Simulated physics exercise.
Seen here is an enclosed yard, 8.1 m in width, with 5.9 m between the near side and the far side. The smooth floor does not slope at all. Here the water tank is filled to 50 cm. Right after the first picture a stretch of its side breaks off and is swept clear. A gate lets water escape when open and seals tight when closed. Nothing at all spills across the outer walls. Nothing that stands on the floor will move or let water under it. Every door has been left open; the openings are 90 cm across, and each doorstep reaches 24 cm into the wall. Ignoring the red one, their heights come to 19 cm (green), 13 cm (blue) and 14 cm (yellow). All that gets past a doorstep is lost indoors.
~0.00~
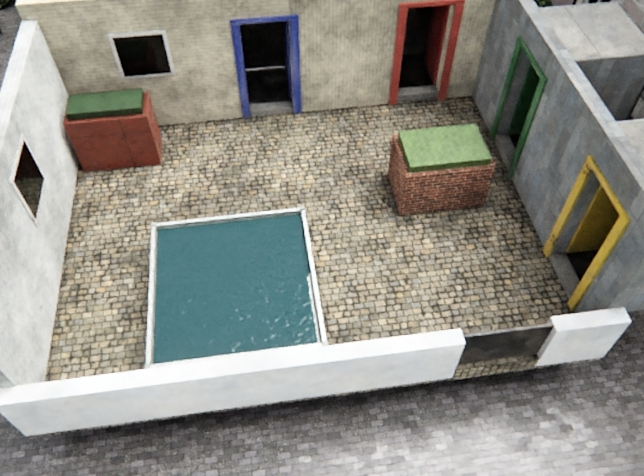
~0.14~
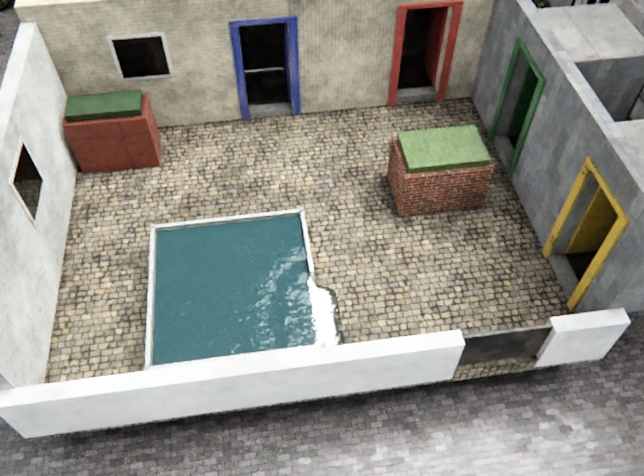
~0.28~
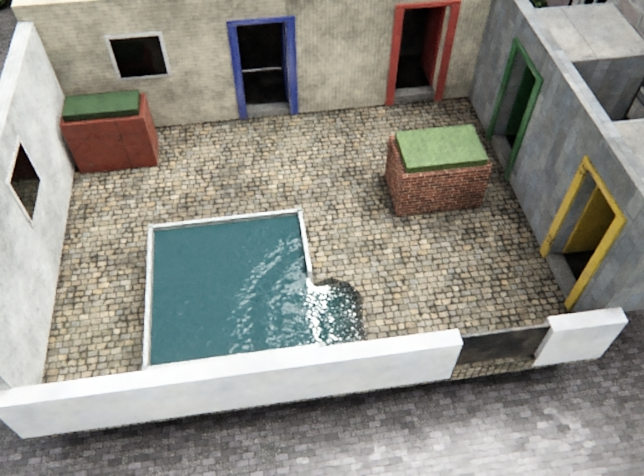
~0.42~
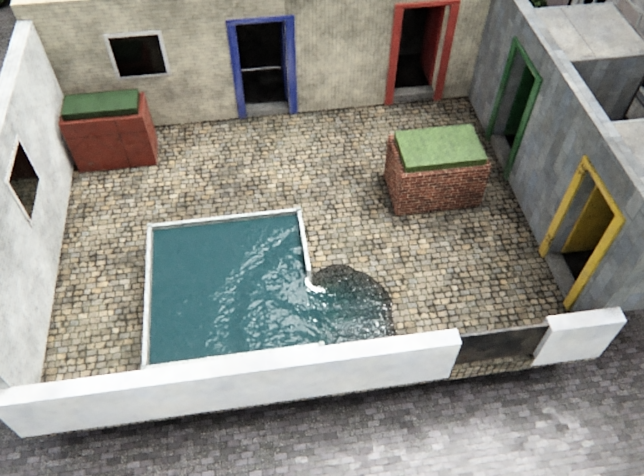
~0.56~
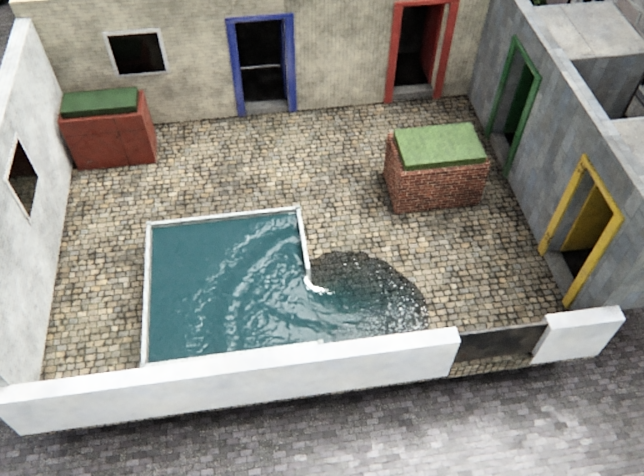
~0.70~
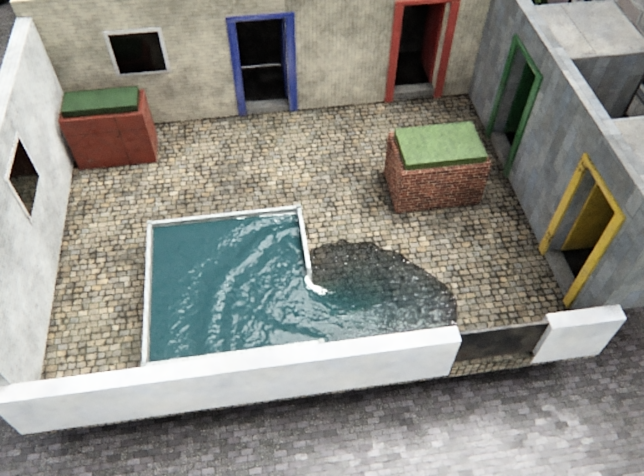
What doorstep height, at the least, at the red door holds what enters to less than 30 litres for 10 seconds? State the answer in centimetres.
A height of roughly 10.5 cm.
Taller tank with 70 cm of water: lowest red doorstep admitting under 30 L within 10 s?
The step needs to be some 16 cm.
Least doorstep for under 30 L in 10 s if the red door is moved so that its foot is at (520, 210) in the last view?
It needs about 12.5 cm.
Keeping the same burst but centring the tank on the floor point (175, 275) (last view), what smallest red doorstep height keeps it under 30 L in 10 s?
You'd need some 8.0 cm.
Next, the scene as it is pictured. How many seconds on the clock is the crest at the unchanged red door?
Near 5.0 s.
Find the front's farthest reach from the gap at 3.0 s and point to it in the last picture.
Pixel: About (483, 144).
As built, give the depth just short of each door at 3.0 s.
Depths in cm: Green 3, blue 0, red 0, yellow 31.
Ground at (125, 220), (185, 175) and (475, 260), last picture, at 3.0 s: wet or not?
First bone-dry, second bone-dry, third wet through.
After 1.4 s water covers 20 % of the floor, deepest (30 cm) near (322, 337); it has not reached the red door.
After 3.0 s water covers 25 % of the floor, deepest (32 cm) near (562, 316); it has not reached the red door.
After 10.0 s water covers 85 % of the floor, deepest (14 cm) near (454, 98); 11 cm at the red door, 0 litres in over its 19 cm doorstep.
At the red door as built, the water arrived by 4.2 s and peaked near 15 cm at 5.2 s.
With a doorstep of 9.5 cm, 46 litres would have come in within the 10 s; with 13 cm, 10 litres. So under 30 litres takes about 10.5 cm.
